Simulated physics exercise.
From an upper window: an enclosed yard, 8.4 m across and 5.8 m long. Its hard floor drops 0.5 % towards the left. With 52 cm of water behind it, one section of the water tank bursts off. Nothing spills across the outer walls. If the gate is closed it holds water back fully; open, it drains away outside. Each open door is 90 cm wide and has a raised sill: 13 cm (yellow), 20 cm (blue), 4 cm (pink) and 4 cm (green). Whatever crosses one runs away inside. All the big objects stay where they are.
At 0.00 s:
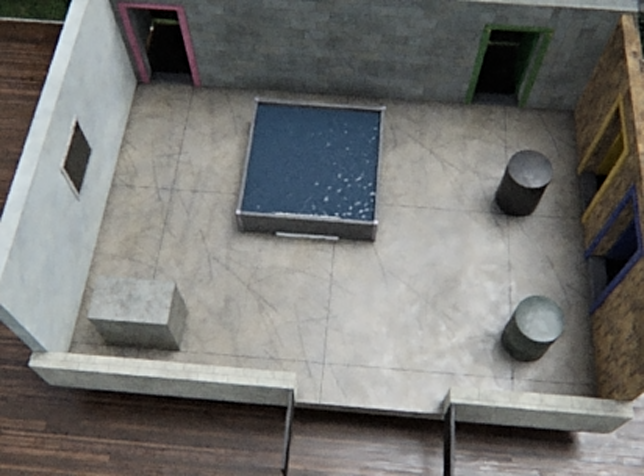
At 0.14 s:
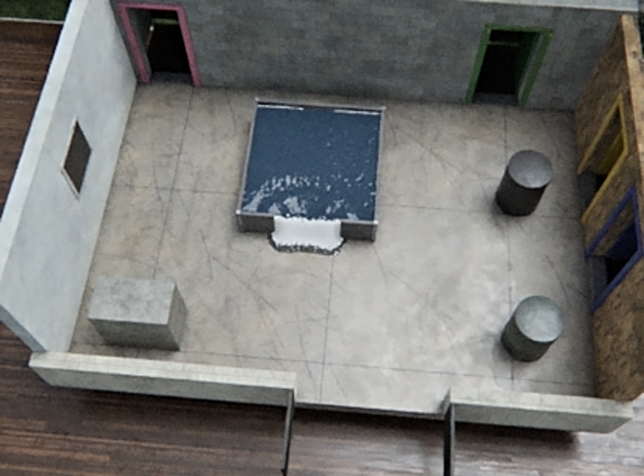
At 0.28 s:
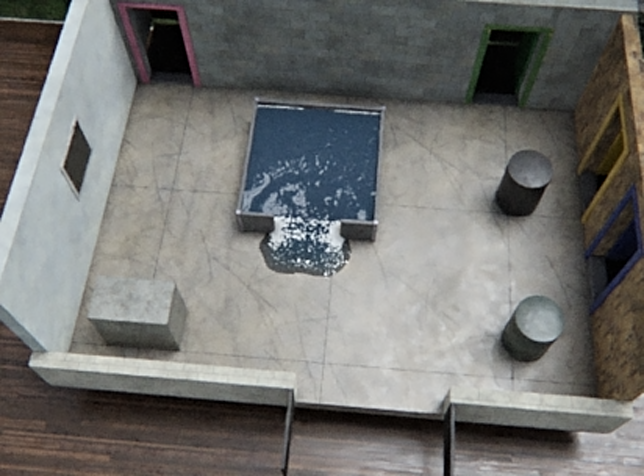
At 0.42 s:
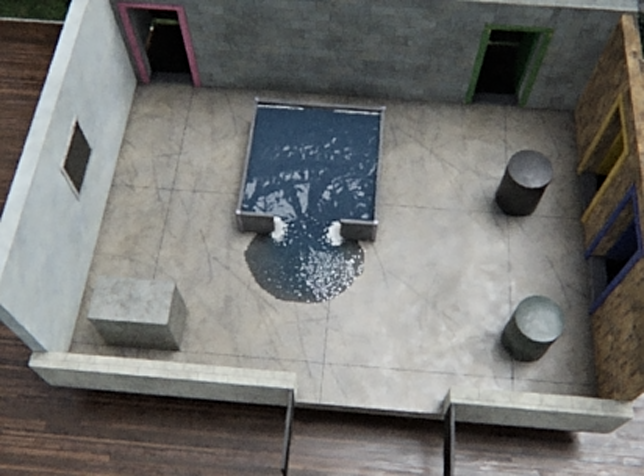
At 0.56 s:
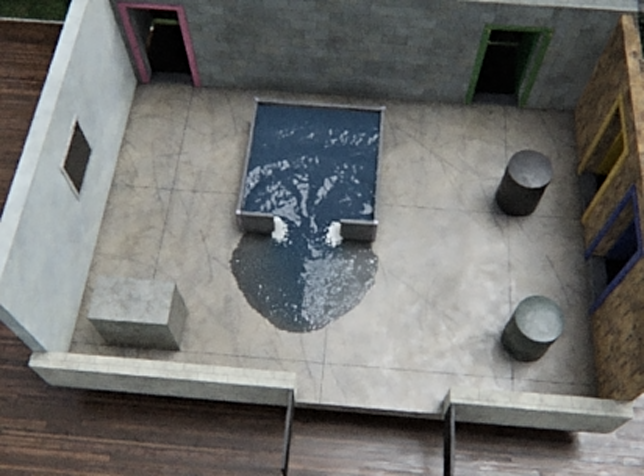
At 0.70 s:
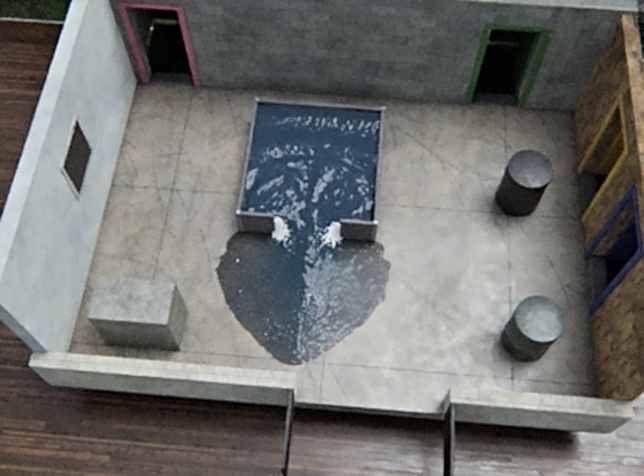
In a walled yard with a hard floor, a section of a full water tank's near side gives way, and water pours through the gap, spreading across the floor toward the front wall in a steadily widening dark pool.
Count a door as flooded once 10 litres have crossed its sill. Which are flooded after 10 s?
The water let in: At the yellow door it does not reach the limit; at the blue door it keeps below the limit; at the pink door it goes over the limit; at the green door it keeps below the limit.
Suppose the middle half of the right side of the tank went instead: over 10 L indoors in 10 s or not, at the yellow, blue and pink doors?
Against that limit: Yellow not over, blue below, pink under.
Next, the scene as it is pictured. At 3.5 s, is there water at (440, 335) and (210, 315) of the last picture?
In turn: Wet, under water.
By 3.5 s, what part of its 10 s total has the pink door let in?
About 0 per cent.
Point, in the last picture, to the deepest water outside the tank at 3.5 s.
Around (76, 367).
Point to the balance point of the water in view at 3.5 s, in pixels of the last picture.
Around (287, 235).
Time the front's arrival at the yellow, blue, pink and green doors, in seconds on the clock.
Yellow not in the 10 s, blue 6.0 s, pink 6.0 s, green not within the 10 s.
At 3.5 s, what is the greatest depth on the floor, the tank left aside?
Up to some 27 cm.
After 1.4 s water covers 20 % of the floor and is deepest (30 cm) near (305, 244); yellow door not reached, blue door not reached, pink door not reached, green door not reached.
After 2.2 s water covers 25 % of the floor and is deepest (27 cm) near (305, 244); yellow door not reached, blue door not reached, pink door not reached, green door not reached.
After 3.5 s water covers 30 % of the floor and is deepest (27 cm) near (76, 367); yellow door not reached, blue door not reached, pink door not reached, green door not reached.
After 6.0 s water covers 50 % of the floor and is deepest (16 cm) near (76, 367); yellow door not reached, blue door not reached, pink door 2 cm at the sill, 0 L in, green door not reached.
After 10.0 s water covers 60 % of the floor and is deepest (10 cm) near (65, 367); yellow door not reached, blue door 1 cm at the sill, 0 L in, pink door 9 cm at the sill, 54 L in, green door not reached.
